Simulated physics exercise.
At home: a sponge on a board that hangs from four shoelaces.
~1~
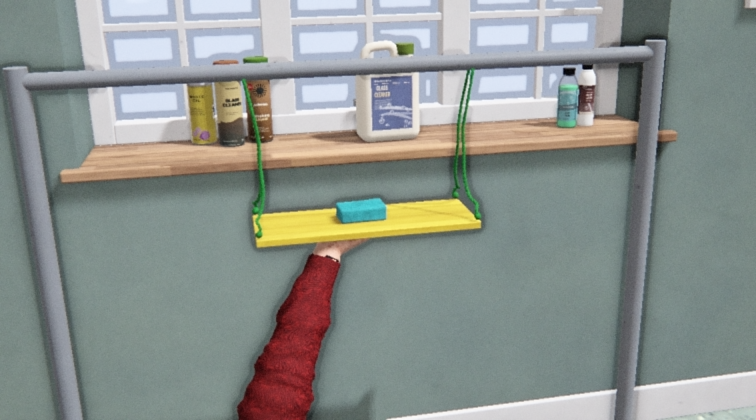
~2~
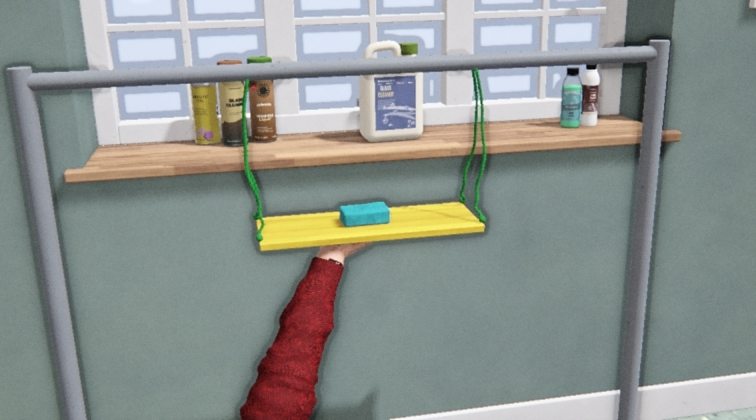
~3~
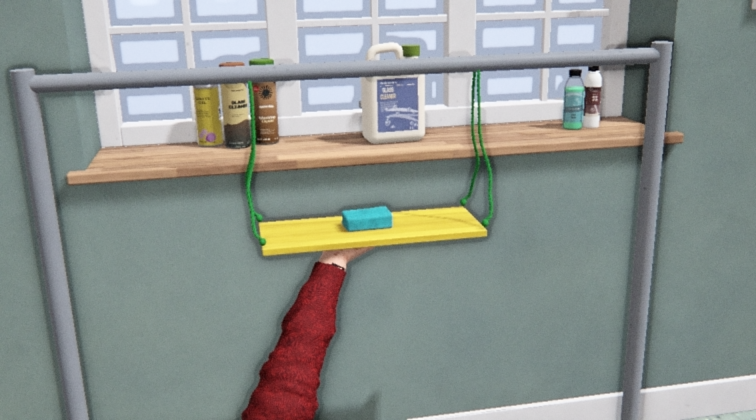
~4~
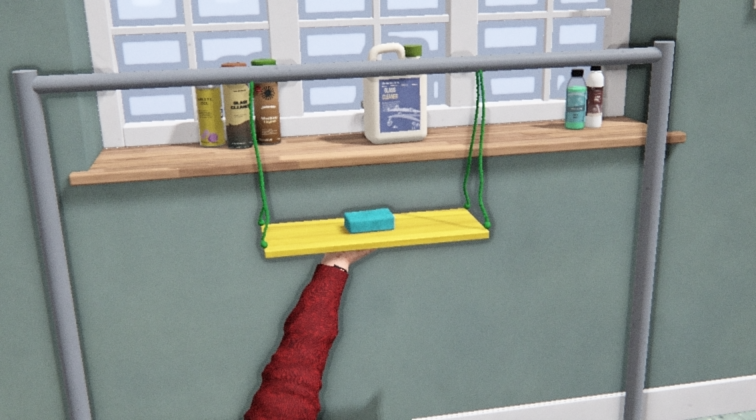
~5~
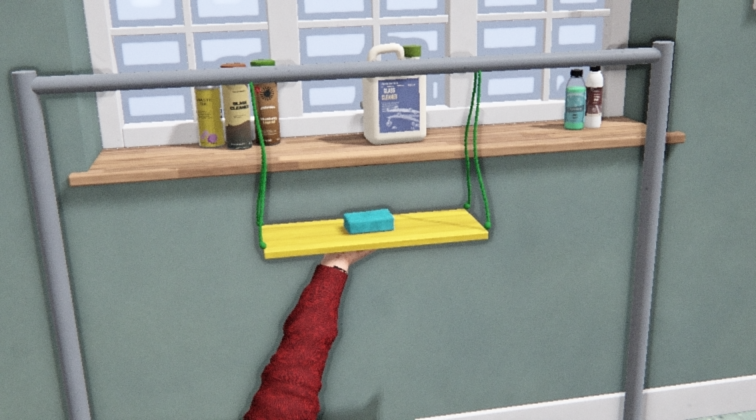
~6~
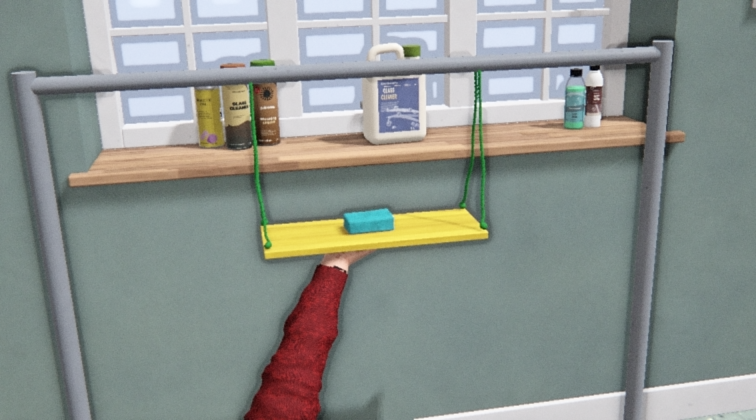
A hand in a red sleeve held up a yellow board with a blue sponge on it, lowering it slightly as the green laces drew almost straight, then everything stayed nearly still.
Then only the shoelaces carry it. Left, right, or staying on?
Outcome: The sponge remains aboard.
Then, 0.28 s later than the last view, board level; sponge on the board near (369, 224).
Finally, board level; sponge on the board near (369, 225). The sponge keeps its place.
